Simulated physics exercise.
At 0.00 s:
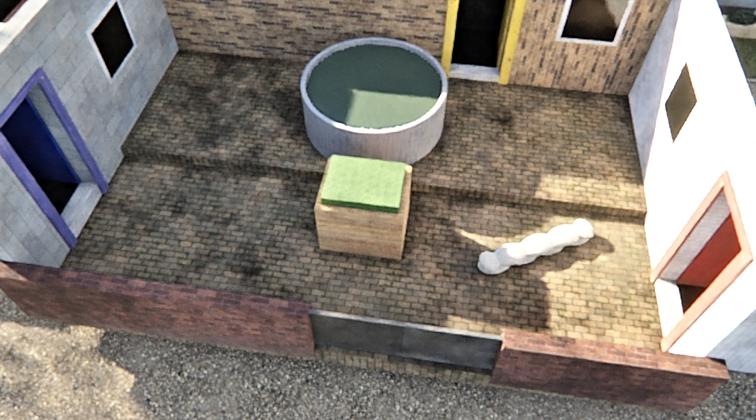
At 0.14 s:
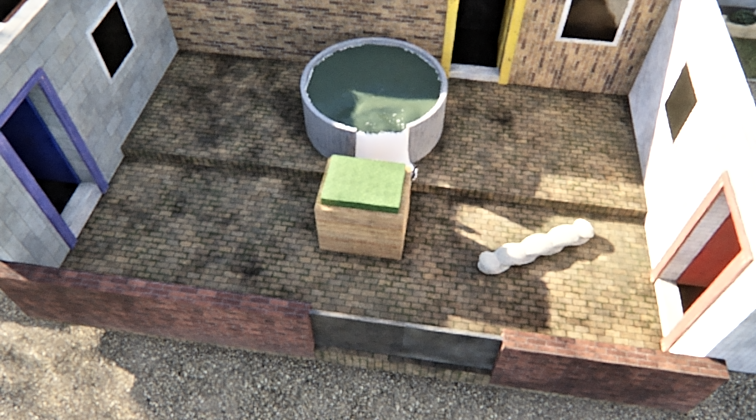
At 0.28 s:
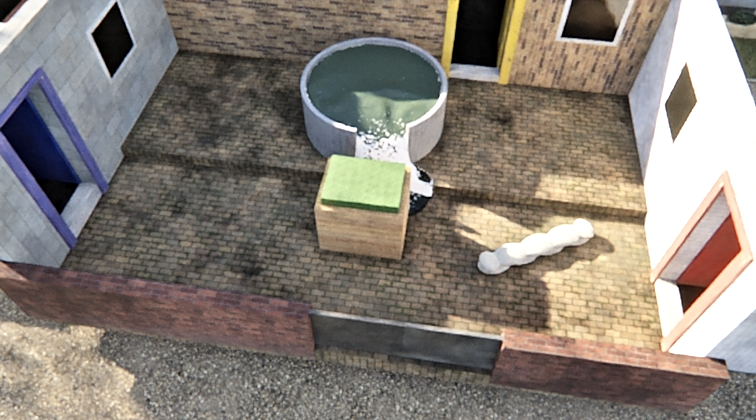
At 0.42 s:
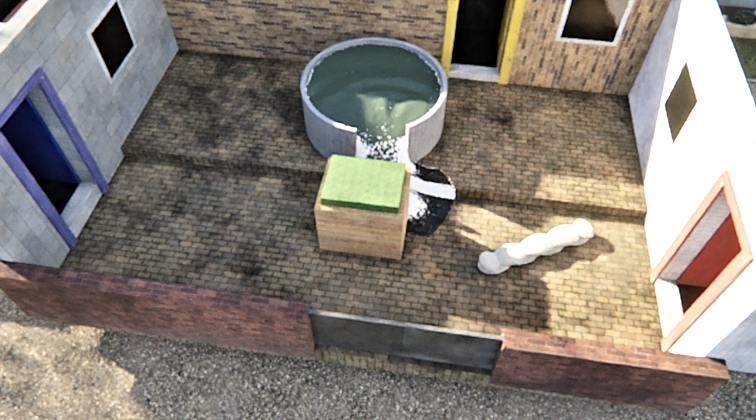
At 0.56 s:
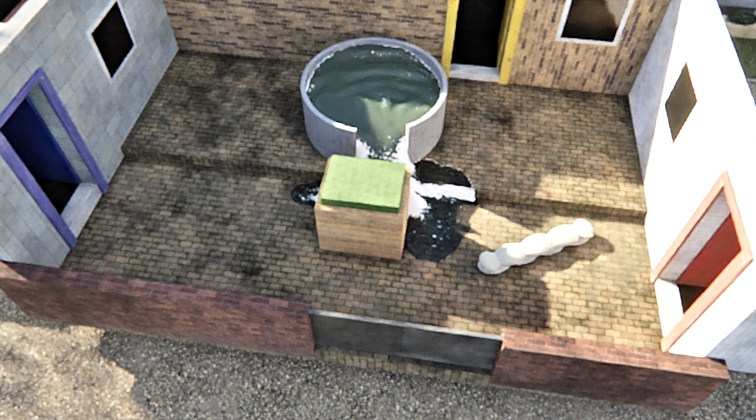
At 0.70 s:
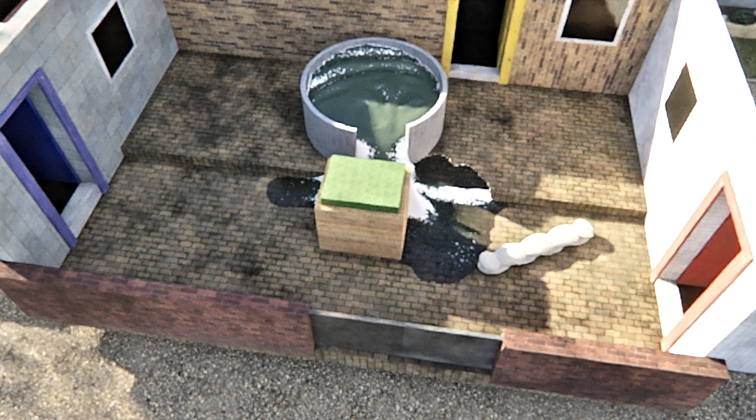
The video shows a walled brick courtyard seen from above, where a round pool of dark water opens at its front side and water pours out behind a grass-topped block, spreading left and right across the paving to white sandbags.
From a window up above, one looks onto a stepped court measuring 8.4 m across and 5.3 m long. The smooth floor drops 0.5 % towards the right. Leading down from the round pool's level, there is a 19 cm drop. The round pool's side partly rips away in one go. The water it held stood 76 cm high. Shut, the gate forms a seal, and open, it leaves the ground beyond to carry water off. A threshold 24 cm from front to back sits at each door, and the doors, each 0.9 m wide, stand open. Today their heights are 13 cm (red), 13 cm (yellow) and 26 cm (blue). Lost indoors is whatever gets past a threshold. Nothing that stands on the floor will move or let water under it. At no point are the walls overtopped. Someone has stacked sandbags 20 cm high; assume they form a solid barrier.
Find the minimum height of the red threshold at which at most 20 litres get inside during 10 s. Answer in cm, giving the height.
The minimum is about 10 cm.
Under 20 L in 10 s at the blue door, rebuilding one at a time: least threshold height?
For blue: Close to 15 cm.
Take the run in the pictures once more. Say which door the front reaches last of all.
Yellow.
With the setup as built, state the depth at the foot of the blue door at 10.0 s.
About 9.5 centimetres.
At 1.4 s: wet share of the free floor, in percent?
20 %.
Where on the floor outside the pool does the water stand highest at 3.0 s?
Around (380, 201).
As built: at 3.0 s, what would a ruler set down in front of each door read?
In cm: Red 10, yellow 0, blue 18.
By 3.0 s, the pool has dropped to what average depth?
About 37 centimetres.
After 1.4 s water covers 20 % of the floor, deepest (68 cm) near (380, 201); it has not reached the red door.
After 3.0 s water covers 45 % of the floor, deepest (46 cm) near (380, 201); 10 cm at the red door, 0 litres in over its 13 cm threshold.
After 10.0 s water covers 70 % of the floor, deepest (20 cm) near (507, 246); 11 cm at the red door, 7 litres in over its 13 cm threshold.
At the red door as built, the water arrived by 2.2 s and peaked near 14 cm at 7.0 s.
With a threshold of 9 cm, 28 litres would have come in within the 10 s; with 12 cm, 10 litres. So under 20 litres takes about 10 cm.
